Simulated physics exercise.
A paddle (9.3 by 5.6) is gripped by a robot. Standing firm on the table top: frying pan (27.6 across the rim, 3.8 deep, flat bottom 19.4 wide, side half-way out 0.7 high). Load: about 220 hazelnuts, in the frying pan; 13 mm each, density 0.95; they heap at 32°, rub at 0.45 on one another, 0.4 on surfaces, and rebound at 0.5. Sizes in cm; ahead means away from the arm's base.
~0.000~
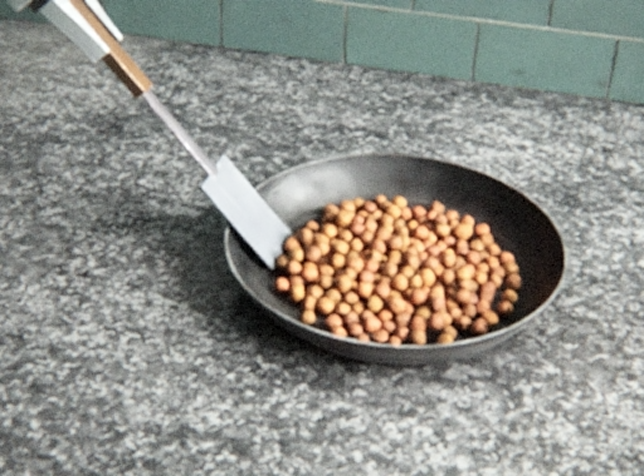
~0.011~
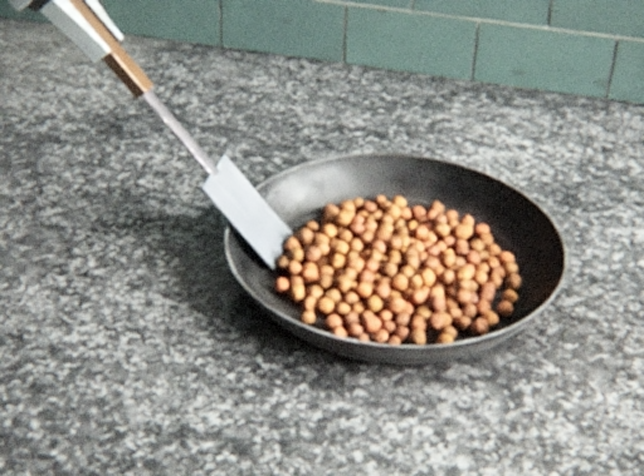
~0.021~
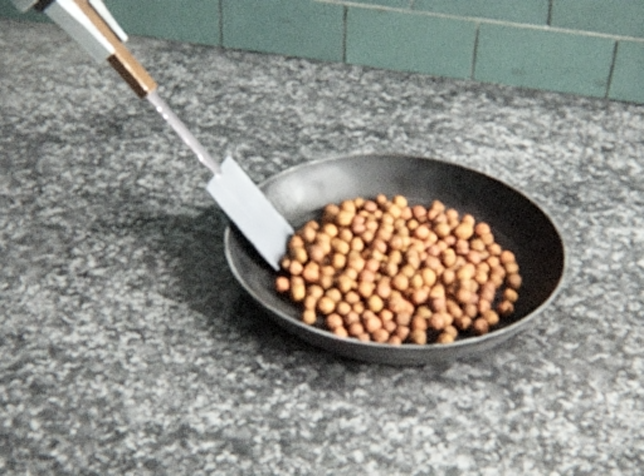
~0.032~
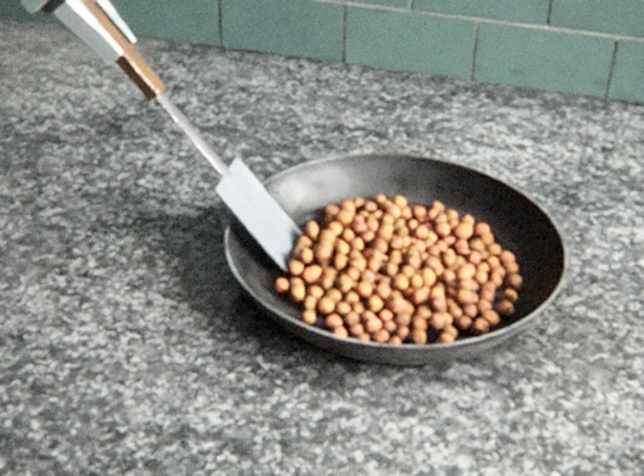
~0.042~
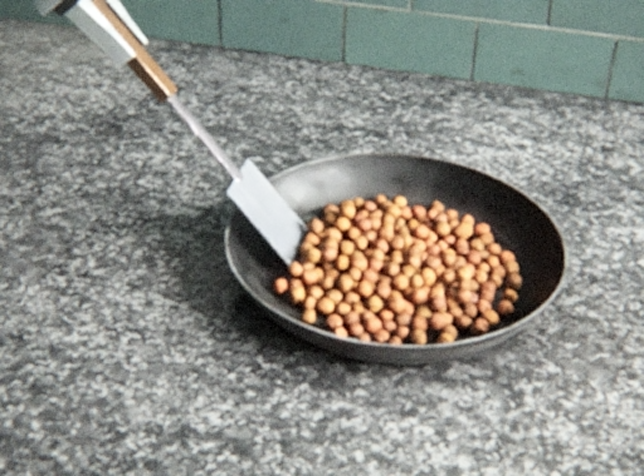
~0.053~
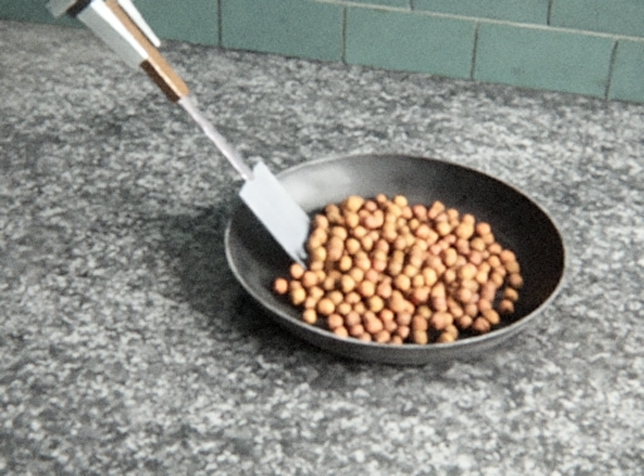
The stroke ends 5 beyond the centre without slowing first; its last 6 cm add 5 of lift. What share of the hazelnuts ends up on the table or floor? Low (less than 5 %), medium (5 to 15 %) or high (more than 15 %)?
On the table or floor the share is medium, 5 to 15 %.
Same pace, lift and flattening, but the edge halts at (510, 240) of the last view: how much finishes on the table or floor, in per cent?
About 10 per cent.
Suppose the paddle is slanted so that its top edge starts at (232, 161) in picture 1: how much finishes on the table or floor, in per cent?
Some 5 per cent.
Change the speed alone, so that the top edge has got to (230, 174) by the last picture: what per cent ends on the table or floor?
Some 0 per cent.
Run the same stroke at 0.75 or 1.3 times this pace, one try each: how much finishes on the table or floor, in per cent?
About 0 and 10 per cent.
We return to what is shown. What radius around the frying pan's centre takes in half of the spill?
Some 64 cm.
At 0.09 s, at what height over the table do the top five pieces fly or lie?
About 4 cm.
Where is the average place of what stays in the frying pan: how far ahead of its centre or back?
Some 3.5 cm ahead.
By 0.09 s, sloping 49°, highest piece 4 above the table; 225 in the frying pan.
By 0.13 s, sloping 49°, highest piece 7 above the table; 225 in the frying pan.
By 0.35 s, sloping 49°, highest piece 4 above the table; 208 in the frying pan, 17 on the table or floor.
By 1.40 s, sloping 49°, highest piece 3 above the table; 208 in the frying pan, 17 on the table or floor.
Final count, 208 in the frying pan, 17 on the table or floor. That is 8 % on the table or floor.
